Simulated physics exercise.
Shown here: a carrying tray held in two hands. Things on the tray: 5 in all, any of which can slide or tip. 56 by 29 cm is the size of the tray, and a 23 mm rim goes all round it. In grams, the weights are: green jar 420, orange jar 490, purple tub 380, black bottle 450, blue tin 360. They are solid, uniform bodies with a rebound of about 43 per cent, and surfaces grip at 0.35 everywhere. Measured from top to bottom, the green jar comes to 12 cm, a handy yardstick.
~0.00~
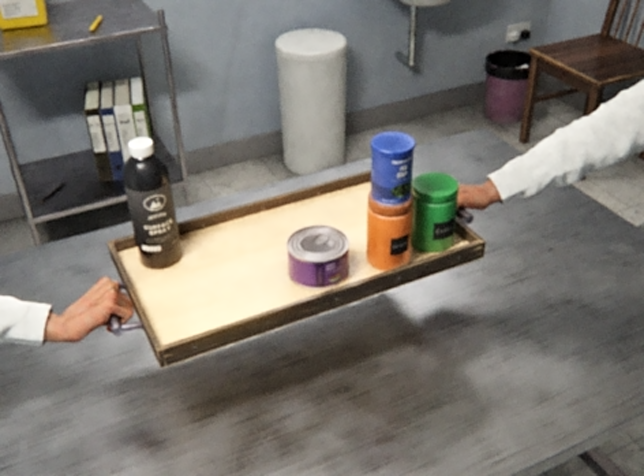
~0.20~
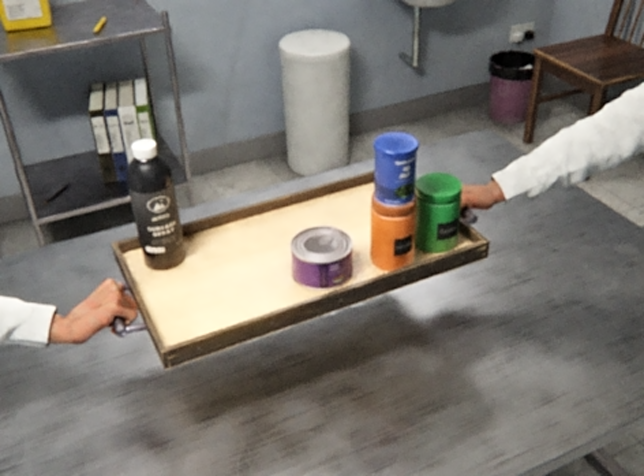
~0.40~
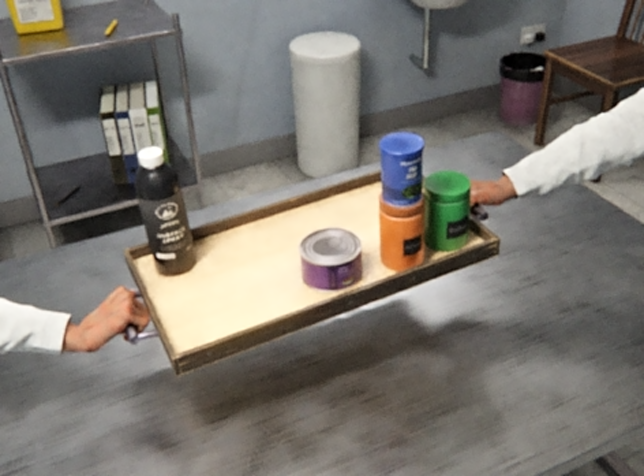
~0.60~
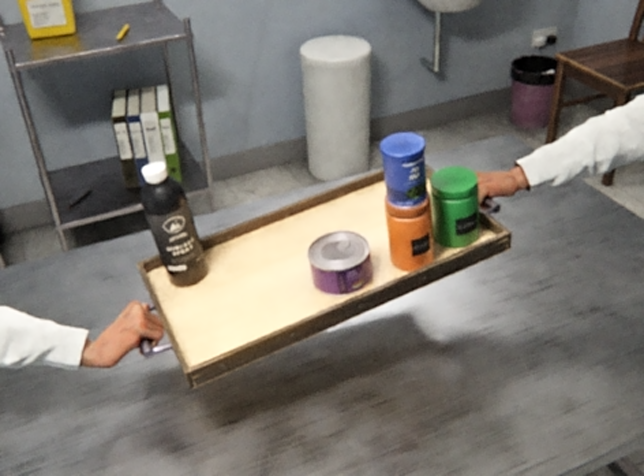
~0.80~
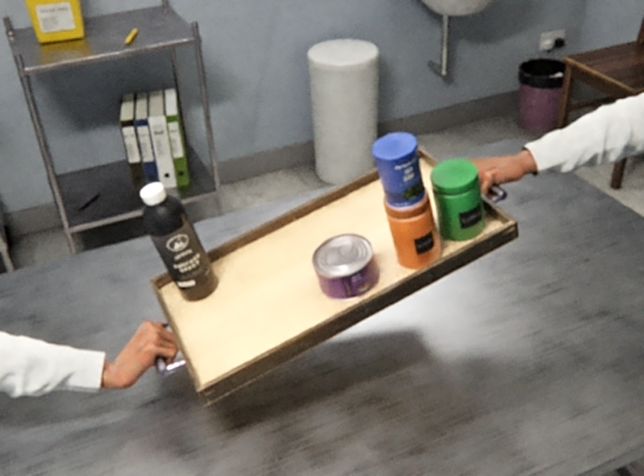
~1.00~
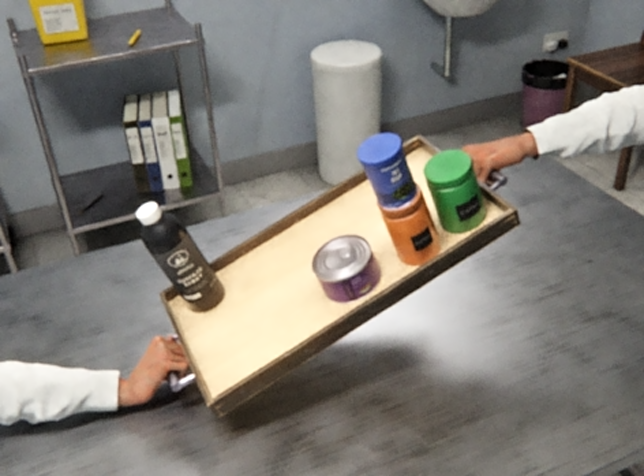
Two hands tilt a tray of containers steadily down to the left above a grey table.
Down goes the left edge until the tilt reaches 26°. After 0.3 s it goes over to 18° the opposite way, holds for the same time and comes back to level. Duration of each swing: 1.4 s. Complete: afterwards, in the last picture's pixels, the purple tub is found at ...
... about (208, 295).
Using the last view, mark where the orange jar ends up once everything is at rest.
It finishes around (349, 207).
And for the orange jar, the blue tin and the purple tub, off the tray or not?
Once it all settles, the orange jar stays on its surface, the blue tin leaves its surface and the purple tub stays on its surface.
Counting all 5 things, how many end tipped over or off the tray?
3.
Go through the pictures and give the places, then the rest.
The first picture shows tray level; purple tub (318, 257); green jar (433, 213).
The second picture shows tray level; black bottle (155, 205); blue tin (395, 170).
The third picture shows tray at 2°, left edge down; green jar (446, 212); orange jar (402, 228).
The fourth picture shows tray at 7°, left edge down; black bottle (172, 224); blue tin (405, 171).
The fifth picture shows tray at 13°, left edge down; green jar (458, 201); orange jar (412, 226).
The sixth picture shows tray at 19°, left edge down; purple tub (347, 269); black bottle (179, 257).
After 1.50 s, tray at 26°, left edge down; purple tub moved 10 cm near (296, 302); blue tin upside down; orange jar 61° off its base.
After 1.70 s, tray at 26°, left edge down; black bottle and blue tin now off the tray; purple tub moved 24 cm near (225, 348); orange jar on its side.
After 2.60 s, tray at 2°, right edge down; purple tub moved 24 cm near (206, 291); orange jar on its side; green jar moved 25 cm.
After 3.70 s, tray at 17°, right edge down; purple tub moved 24 cm near (214, 258); orange jar on its side; green jar moved 25 cm.
In the end (5.3 s), off the tray, black bottle and blue tin; toppled on the tray, orange jar; not toppled but over 5 cm from the start, green jar and purple tub. At the end, from the last picture's camera, purple tub near (208, 295).
